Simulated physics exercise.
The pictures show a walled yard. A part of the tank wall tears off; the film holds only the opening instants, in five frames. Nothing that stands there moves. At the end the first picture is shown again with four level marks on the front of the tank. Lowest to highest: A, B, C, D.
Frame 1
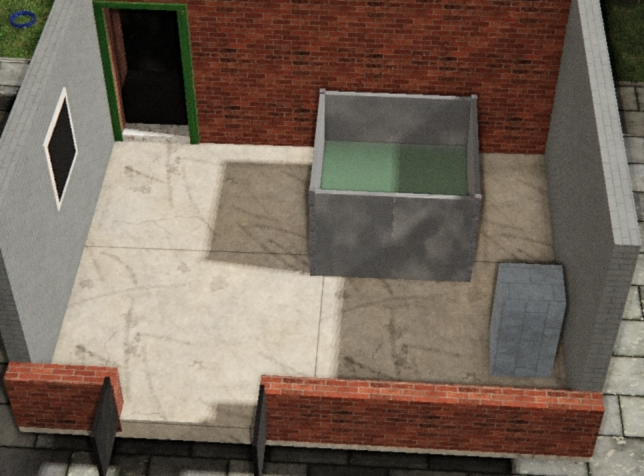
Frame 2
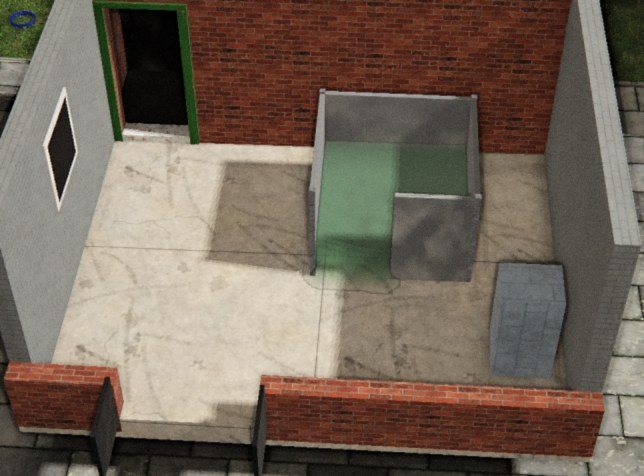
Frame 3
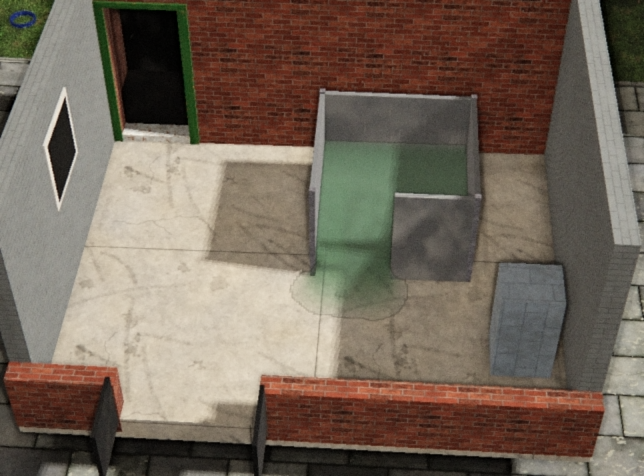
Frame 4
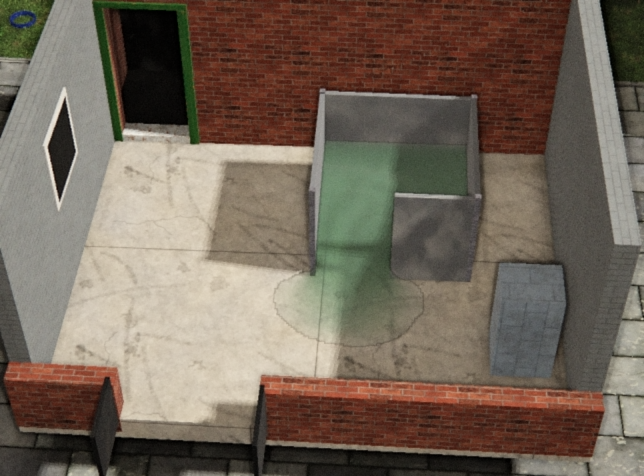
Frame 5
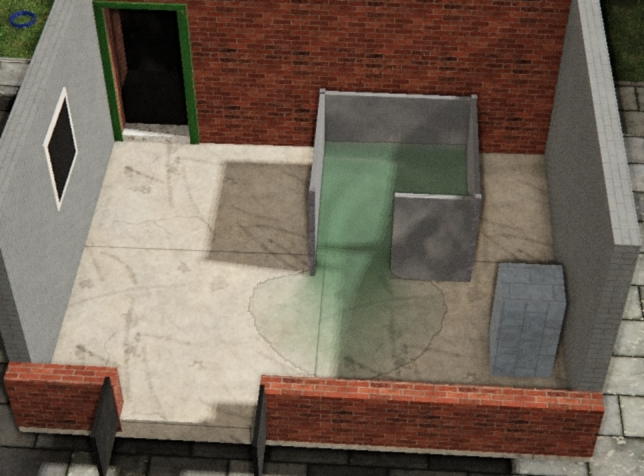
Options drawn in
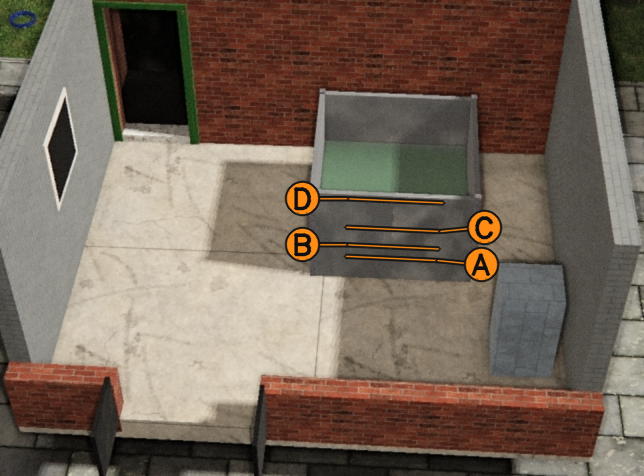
A gray tank of green water stood in a walled yard, then the left part of its front was suddenly open, and the water poured out and spread in a widening rounded patch across the floor.
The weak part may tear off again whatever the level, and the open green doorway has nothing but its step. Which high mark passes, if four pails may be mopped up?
The answer is level C.
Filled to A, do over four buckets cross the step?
No, that is safe.
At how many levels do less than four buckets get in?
Three.
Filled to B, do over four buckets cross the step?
No, not at all.
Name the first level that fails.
D.
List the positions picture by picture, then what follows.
The first picture shows water in the tank at rest, its middle at (394, 188); foot of the green doorway at (157, 142); open gate at (189, 368).
The second picture shows front seen at (311, 279), 1 % of the ground wet.
The third picture shows front seen at (299, 294), 3 % of the ground wet.
The fourth picture shows front seen at (359, 341), 7 % of the ground wet.
The fifth picture shows front seen at (402, 346), 12 % of the ground wet.
On the marked copy, A at (391, 258); B at (392, 246); C at (393, 229); D at (394, 200); from the bottom up A, B, C, D.
With A, nothing gets over.
With B, nothing gets over.
With C, a splash gets over, under a bucket.
With D, about 9 bucketfuls get in.
